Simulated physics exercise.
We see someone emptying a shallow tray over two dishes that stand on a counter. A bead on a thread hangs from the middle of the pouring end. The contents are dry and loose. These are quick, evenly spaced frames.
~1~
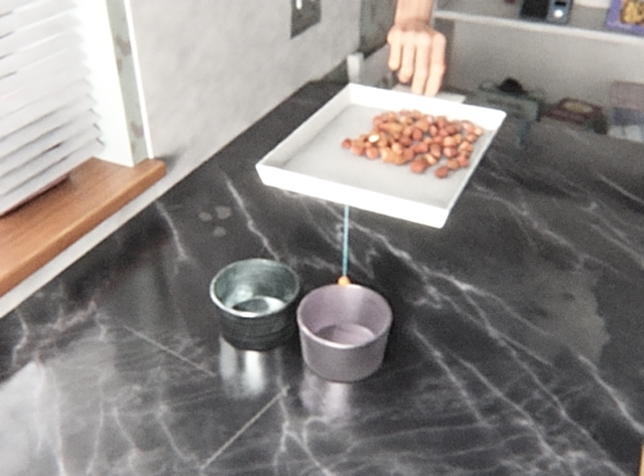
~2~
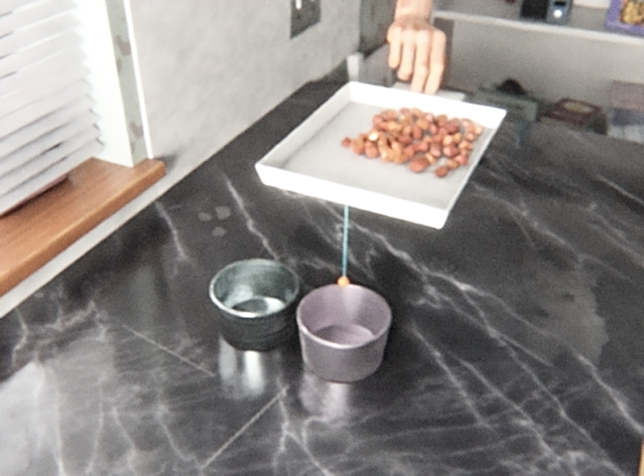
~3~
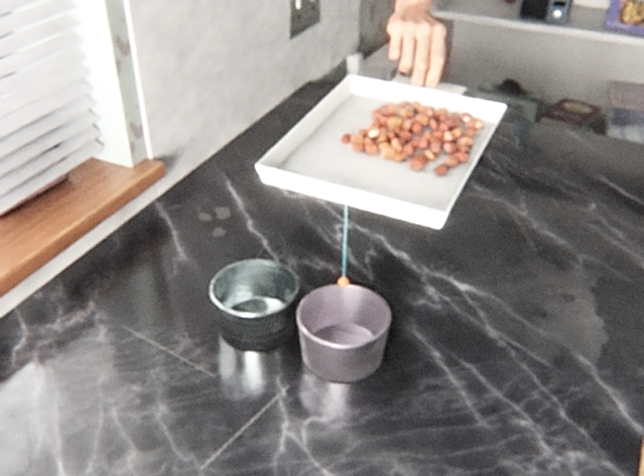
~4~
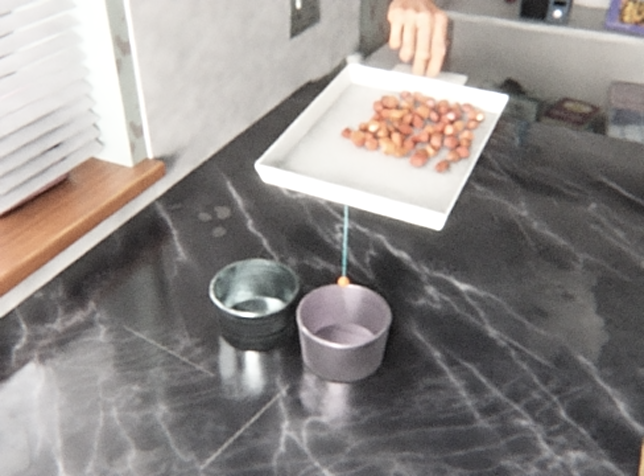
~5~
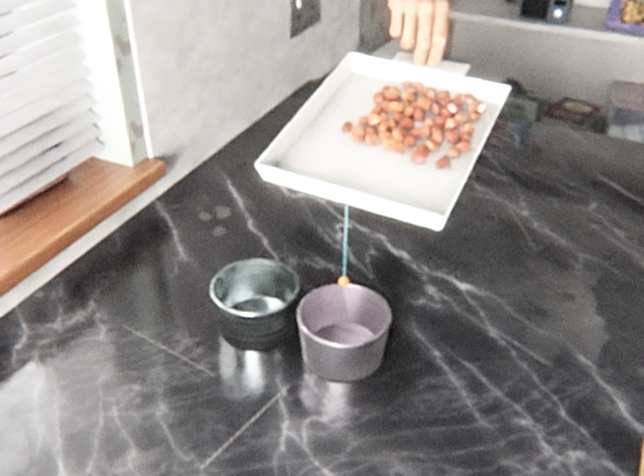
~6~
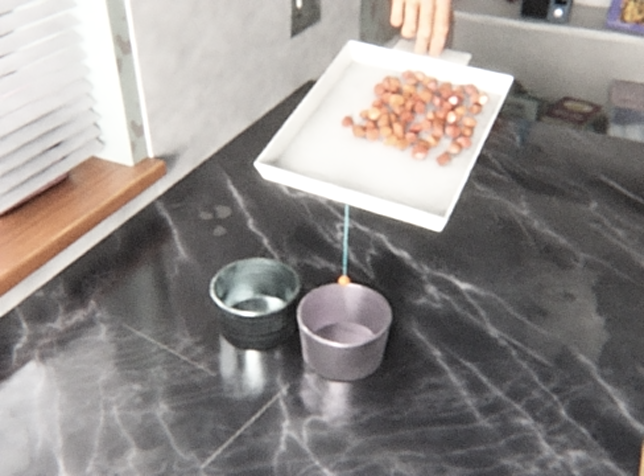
We see a hand holding a white tray of reddish-brown pieces above two small dishes on a dark marbled counter; the tray's far side slowly rises and its near edge tilts slightly lower at the right corner.
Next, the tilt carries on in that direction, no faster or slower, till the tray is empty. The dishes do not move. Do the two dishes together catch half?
They take less than half between them.
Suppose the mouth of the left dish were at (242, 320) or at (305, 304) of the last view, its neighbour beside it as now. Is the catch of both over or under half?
In turn: Under half; over half.
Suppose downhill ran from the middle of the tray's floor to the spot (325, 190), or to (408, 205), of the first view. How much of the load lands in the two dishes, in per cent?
Near 90 % and 10 %.
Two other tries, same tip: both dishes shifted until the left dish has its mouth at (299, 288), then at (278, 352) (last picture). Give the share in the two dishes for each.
First some 60, then 0 per cent.
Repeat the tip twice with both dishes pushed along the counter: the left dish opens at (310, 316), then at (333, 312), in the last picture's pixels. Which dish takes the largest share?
First the dish on the right, then the dish on the right.
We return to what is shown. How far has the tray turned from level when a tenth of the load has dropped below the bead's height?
Roughly 70°.
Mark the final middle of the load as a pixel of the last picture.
Around (388, 377).
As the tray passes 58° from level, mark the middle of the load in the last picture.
Around (404, 194).
Just after the last frame, tray tipped steeply; almost all on the tray; about a tenth in the air.
A moment on, tray tipped right over; the larger part on the tray; about a tenth in the right dish; about a tenth outside both; about a tenth in the air.
Further on, tray tipped past a quarter turn; roughly a third in the right dish; roughly two thirds outside both.
When it is over, tray tipped past a quarter turn; roughly a third in the right dish; not one in the left dish; roughly two thirds outside both.
